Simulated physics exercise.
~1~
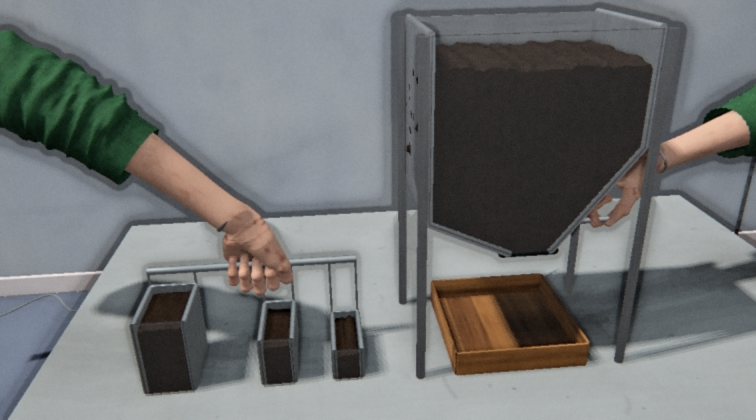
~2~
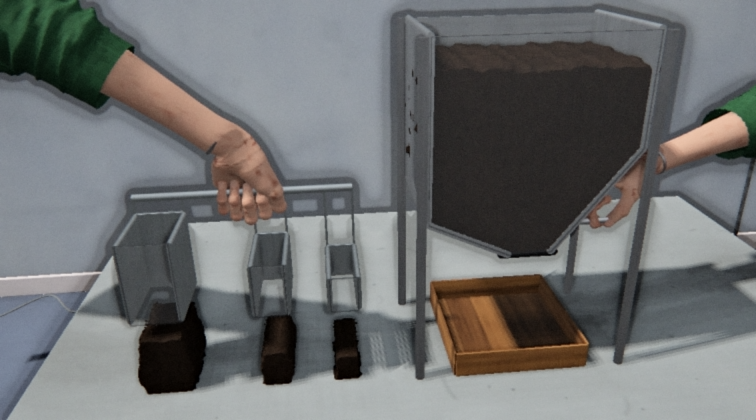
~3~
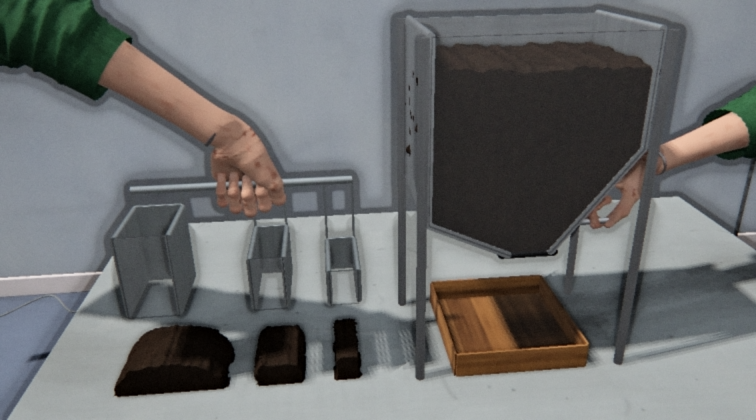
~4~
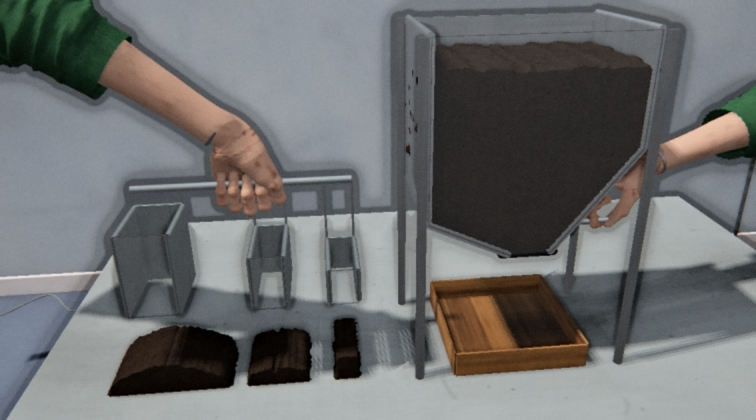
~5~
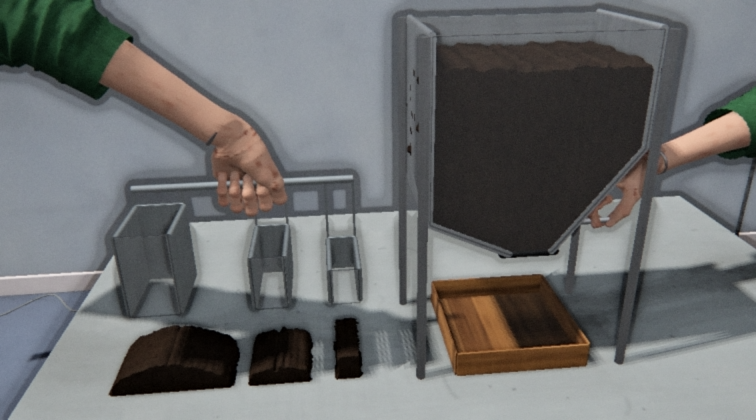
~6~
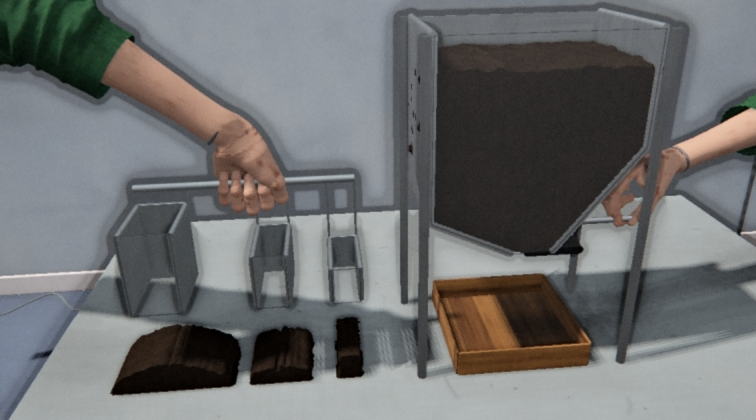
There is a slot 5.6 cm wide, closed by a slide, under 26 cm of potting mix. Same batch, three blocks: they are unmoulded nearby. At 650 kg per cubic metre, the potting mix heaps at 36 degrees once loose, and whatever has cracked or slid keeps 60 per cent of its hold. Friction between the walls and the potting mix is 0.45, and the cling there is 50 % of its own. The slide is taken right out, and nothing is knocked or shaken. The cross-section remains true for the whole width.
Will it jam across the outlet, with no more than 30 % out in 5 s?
No, it streams out.
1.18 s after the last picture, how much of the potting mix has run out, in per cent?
25 percent.
Then, 0.35 s after the last picture, 3 % has run out.
Then, 0.77 s after the last picture, 14 % has run out.
Then, 1.18 s after the last picture, 26 % has run out.
Then, 1.60 s after the last picture, 37 % has run out.
Then, 4.90 s after the last picture, at the end, 95 % has run out.
